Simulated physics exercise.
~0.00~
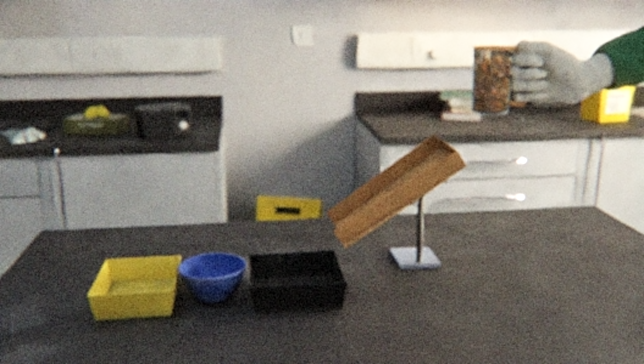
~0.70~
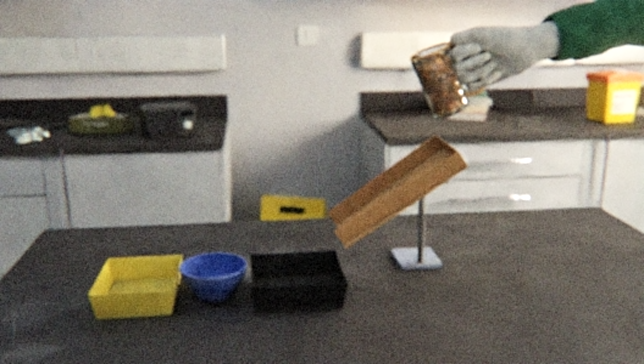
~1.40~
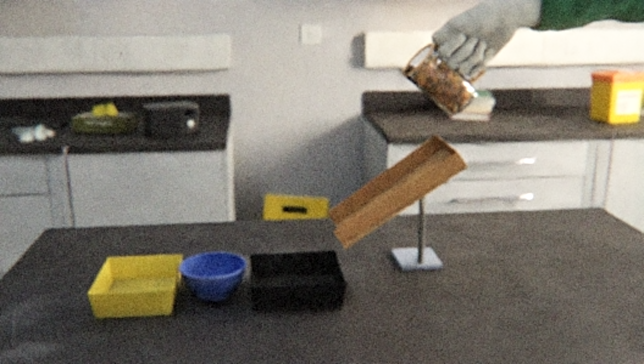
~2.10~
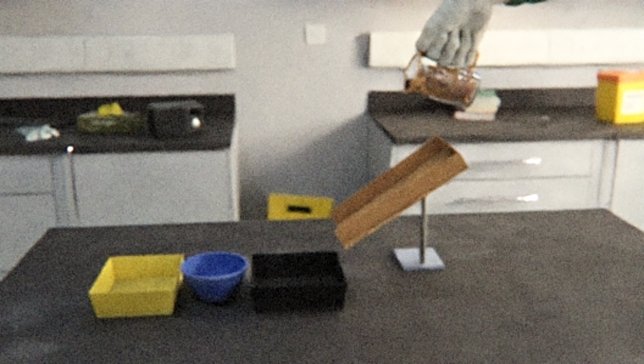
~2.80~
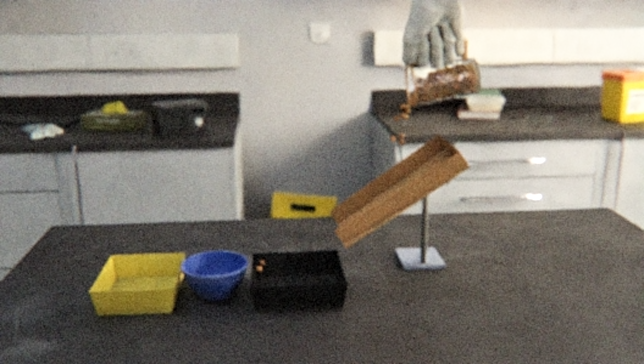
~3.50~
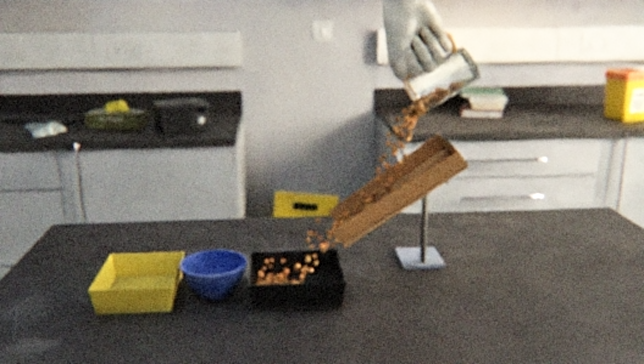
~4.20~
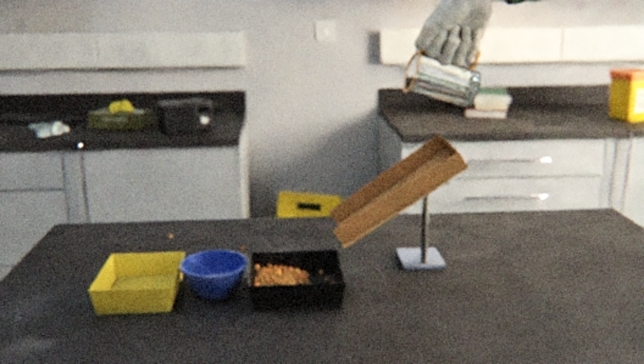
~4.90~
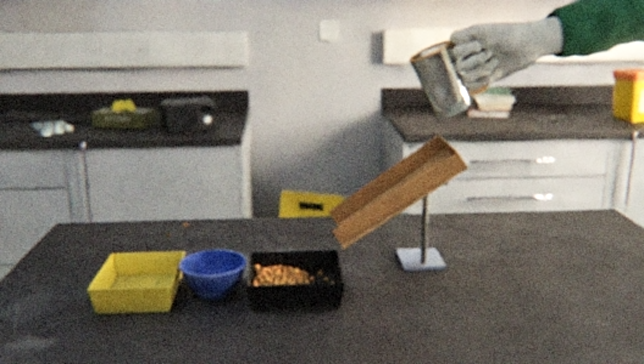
To begin with, a gloved hand in a green sleeve holds a clear cup of small brown pieces at the upper right, above a dark table with a yellow tin, a blue bowl, a black tin and a fixed wooden slope. The hand moves left over the slope's high end and tips the cup. A few pieces drop out, then a stream pours down the slope and spills into the black tin. Soon the cup is empty, and the hand turns it partway back up. Finally, the pieces rest heaped in the black tin, while the blue bowl and yellow tin remain empty.
